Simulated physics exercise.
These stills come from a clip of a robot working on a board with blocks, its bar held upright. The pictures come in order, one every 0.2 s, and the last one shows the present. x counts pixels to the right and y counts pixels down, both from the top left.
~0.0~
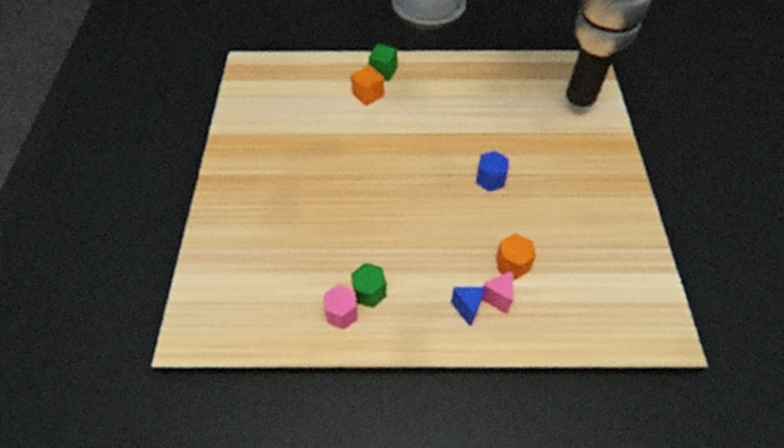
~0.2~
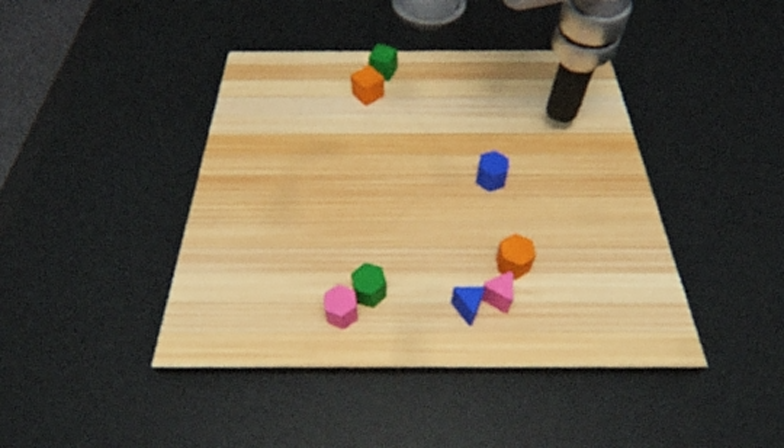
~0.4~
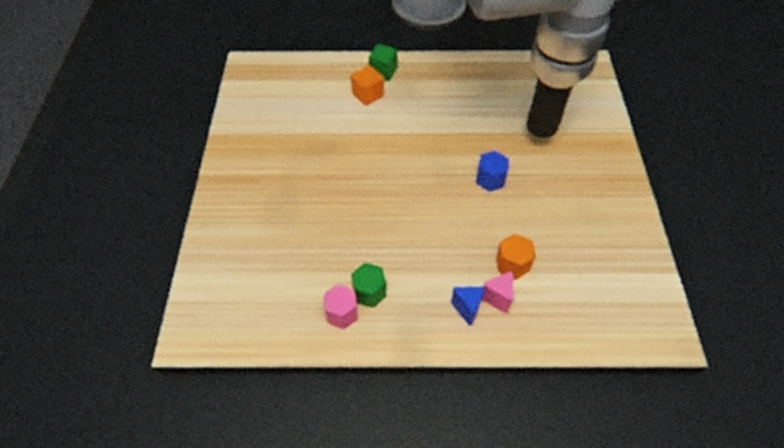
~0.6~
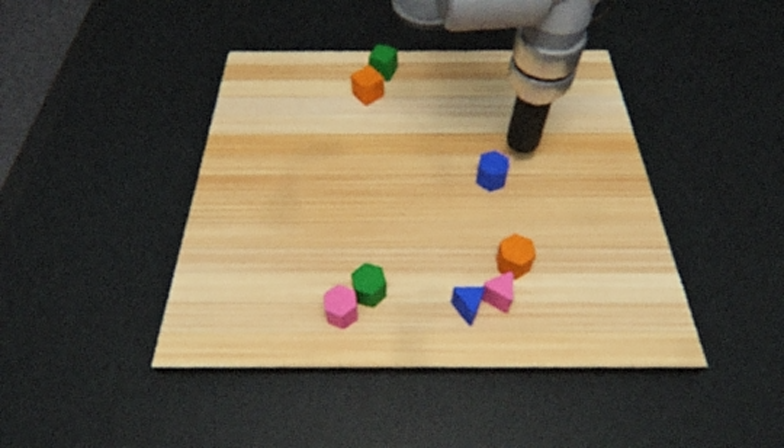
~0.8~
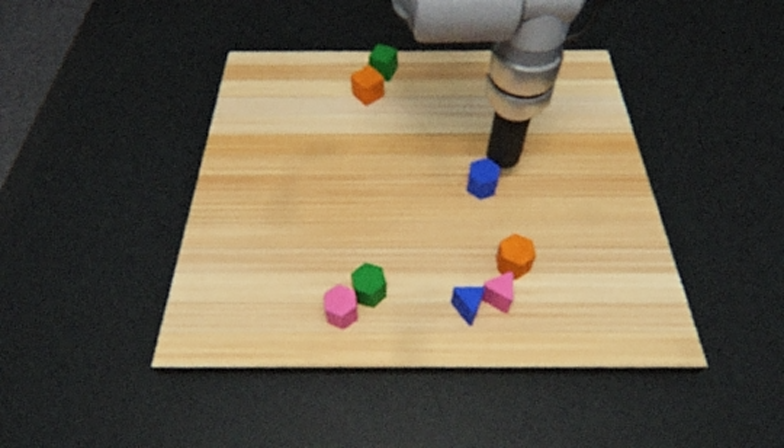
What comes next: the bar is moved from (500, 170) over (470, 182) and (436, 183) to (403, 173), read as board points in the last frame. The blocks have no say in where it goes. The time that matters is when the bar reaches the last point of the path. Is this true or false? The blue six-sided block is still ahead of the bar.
That statement is not accurate.
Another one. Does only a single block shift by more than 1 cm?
Yes, that is how it ends up.
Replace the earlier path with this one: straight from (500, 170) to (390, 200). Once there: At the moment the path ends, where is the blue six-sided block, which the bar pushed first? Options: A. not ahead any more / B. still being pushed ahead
My answer is option A.
On the path given first. One third of the way, bar (472, 169); blue six-sided block (459, 187), turned 20° anticlockwise.
Two thirds of the way, bar (437, 170); blue six-sided block (450, 193), turned 40° anticlockwise.
At the end, bar (403, 160); blue six-sided block (450, 193), turned 40° anticlockwise.
